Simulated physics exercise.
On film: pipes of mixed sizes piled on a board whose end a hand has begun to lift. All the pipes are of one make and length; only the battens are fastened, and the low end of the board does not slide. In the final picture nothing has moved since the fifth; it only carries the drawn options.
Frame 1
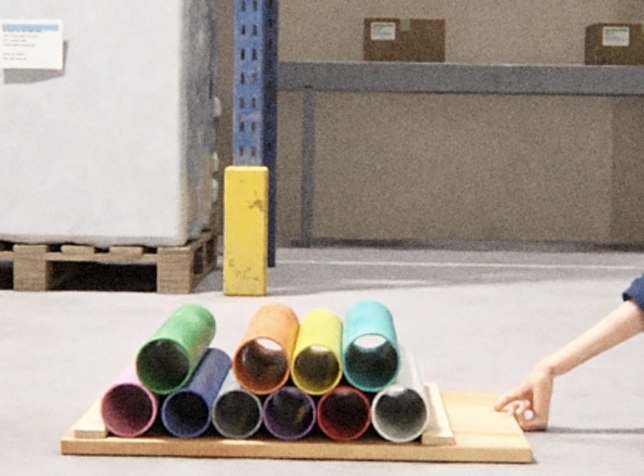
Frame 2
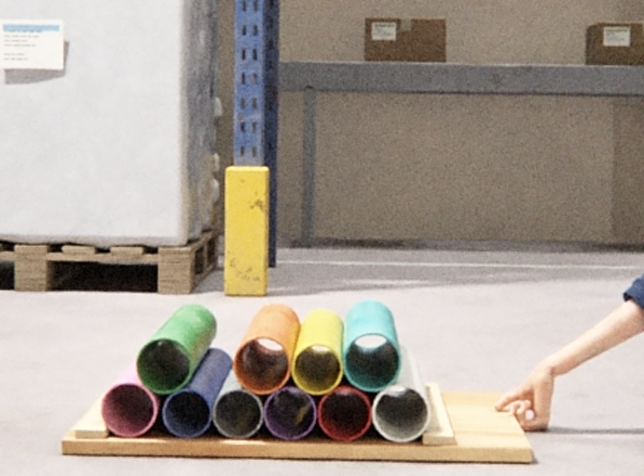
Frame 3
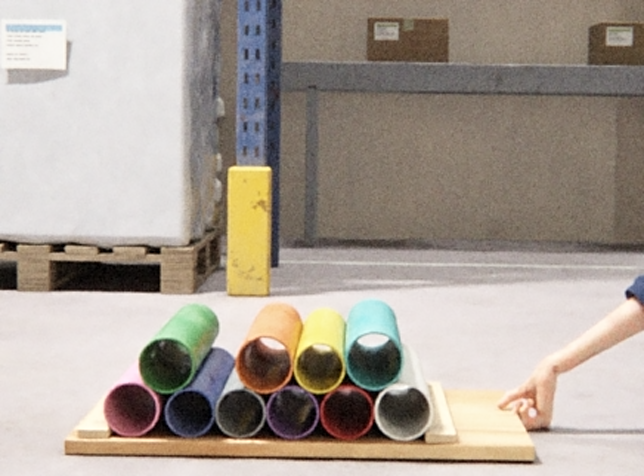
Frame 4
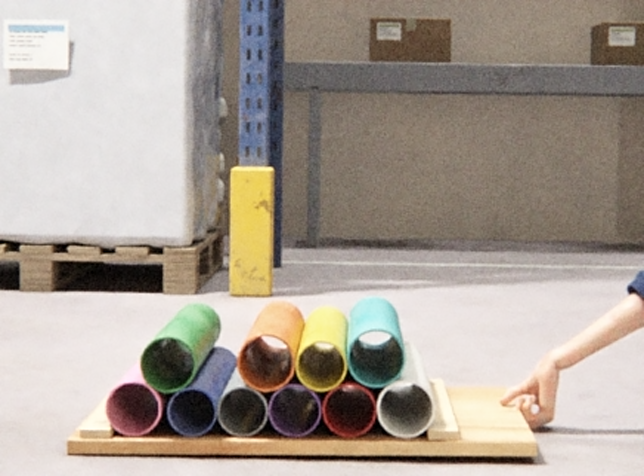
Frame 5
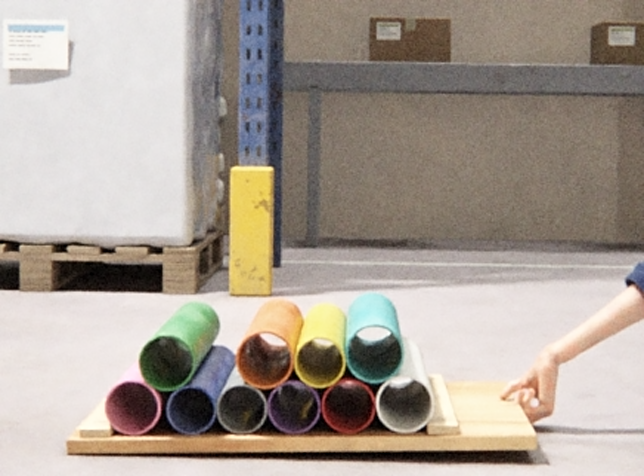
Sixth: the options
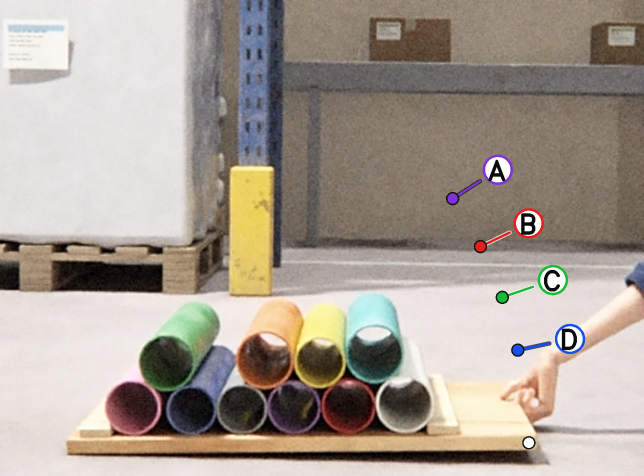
The footage shows colourful pipes stacked in two rows between battens on a wooden board in a warehouse, as a hand at the right end raises that end very slightly, while the pipes keep their places in the stack.
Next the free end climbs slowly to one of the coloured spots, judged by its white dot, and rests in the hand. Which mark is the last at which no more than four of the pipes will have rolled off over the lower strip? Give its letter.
The last mark within the limit is C.
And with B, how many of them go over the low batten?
With B, ten.
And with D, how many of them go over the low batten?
It comes to none.
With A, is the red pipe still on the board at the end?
No, with A.
On the copy, A at (452, 198); B at (480, 247); C at (502, 297); D at (518, 350); the white dot at (529, 443).
On C. First, board at 14°.
Then, board at 20°.
Finally, board at 20°, none over the low batten.
By contrast, A ten over the low batten; B ten over the low batten; D none over the low batten.
